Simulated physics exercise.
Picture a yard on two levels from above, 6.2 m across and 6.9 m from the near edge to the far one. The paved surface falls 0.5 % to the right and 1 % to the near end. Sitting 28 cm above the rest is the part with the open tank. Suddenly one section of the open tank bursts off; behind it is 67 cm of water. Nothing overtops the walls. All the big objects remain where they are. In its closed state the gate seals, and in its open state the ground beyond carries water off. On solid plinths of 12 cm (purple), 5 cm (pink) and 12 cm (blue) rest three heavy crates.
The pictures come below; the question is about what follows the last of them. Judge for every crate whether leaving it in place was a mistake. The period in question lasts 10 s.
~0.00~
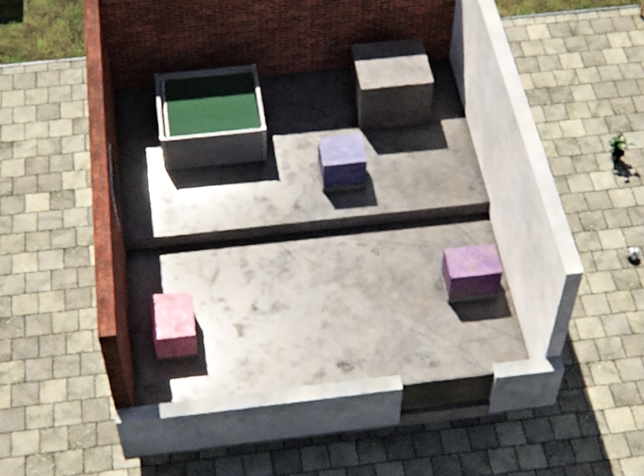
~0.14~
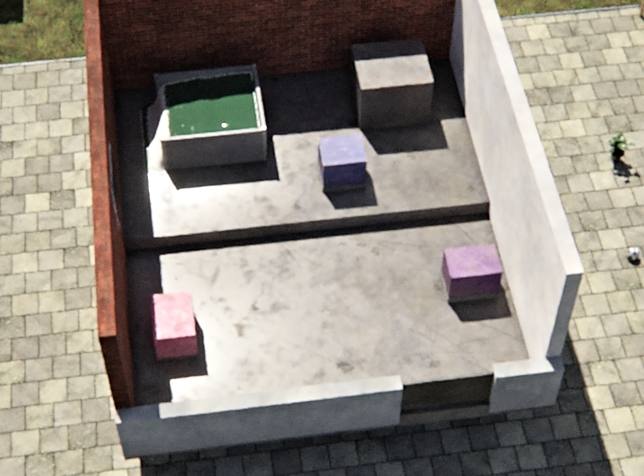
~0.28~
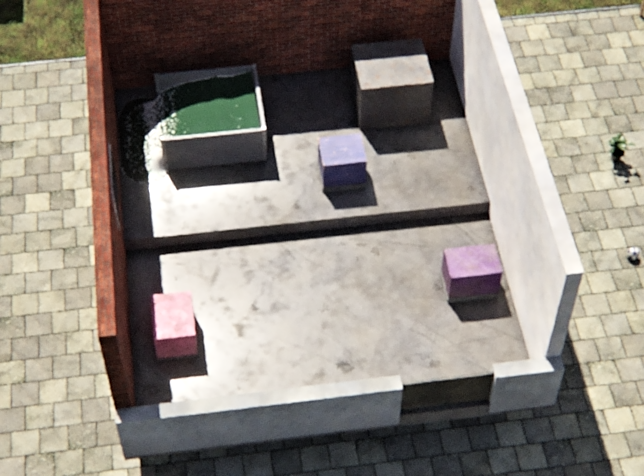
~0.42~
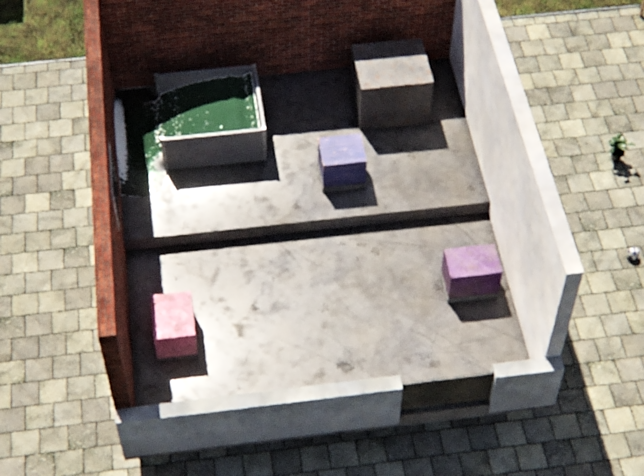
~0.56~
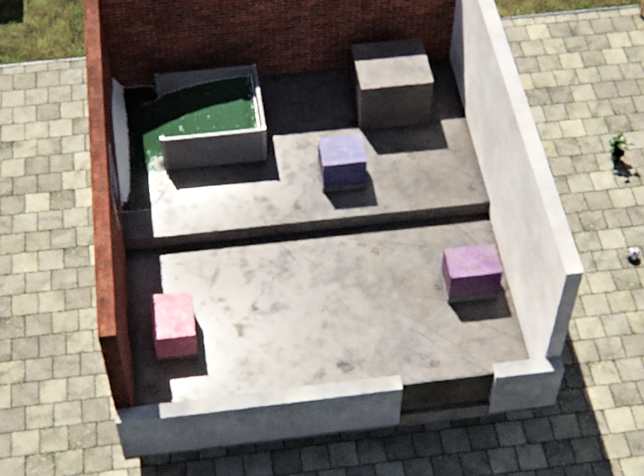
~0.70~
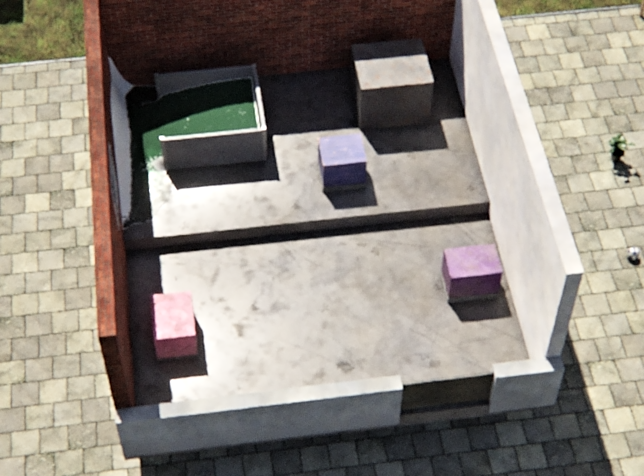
For the purple crate it was a mistake; for the pink crate it was a mistake; for the blue crate it was no mistake.
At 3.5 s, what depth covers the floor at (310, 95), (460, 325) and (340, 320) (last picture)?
Depths in turn: Roughly 3, 0 and 3 centimetres.
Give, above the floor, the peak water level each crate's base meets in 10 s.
Max (cm) - purple: 14; pink: 25; blue: 9.
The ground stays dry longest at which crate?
That would be the purple one.
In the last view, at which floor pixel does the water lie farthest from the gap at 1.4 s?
At about (131, 323).
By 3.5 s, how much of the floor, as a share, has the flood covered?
Some 50 per cent of it.
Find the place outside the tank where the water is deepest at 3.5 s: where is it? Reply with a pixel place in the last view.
In the final picture, near (439, 61).
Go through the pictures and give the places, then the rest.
Still water, 67 cm deep, in the open tank at (210, 105), in the first picture.
Water pours out at (164, 128) and has run 0.8 m, to (163, 173); deepest outside 29 cm, 67 cm at the open tank's back, in the second picture.
Water pours out at (164, 129) and has run 1.0 m, to (139, 178); deepest outside 34 cm, 66 cm at the open tank's back, in the third picture.
Water pours out at (164, 130) and has run 1.4 m, to (122, 190); deepest outside 42 cm, 61 cm at the open tank's back, in the fourth picture.
Water pours out at (164, 130) and has run 1.7 m, to (123, 207); deepest outside 78 cm, 56 cm at the open tank's back, in the fifth picture.
The front is at (124, 224), 2.0 m from the gap at (164, 130); 2.0 m2 of floor is under water; 55 cm left at the back of the open tank, in the sixth picture.
After 1.4 s water covers 15 % of the floor and is deepest (52 cm) near (116, 98); purple plinth not reached, pink plinth reached, blue plinth not reached.
After 2.2 s water covers 30 % of the floor and is deepest (31 cm) near (116, 106); purple plinth not reached, pink plinth reached, blue plinth not reached.
After 3.5 s water covers 50 % of the floor and is deepest (30 cm) near (439, 61); purple plinth not reached, pink plinth reached, blue plinth reached.
After 6.0 s water covers 80 % of the floor and is deepest (15 cm) near (525, 386); purple plinth reached, pink plinth reached, blue plinth reached.
After 10.0 s water covers 90 % of the floor and is deepest (12 cm) near (387, 403); highest at the purple plinth 14 cm, highest at the pink plinth 25 cm, highest at the blue plinth 9 cm.
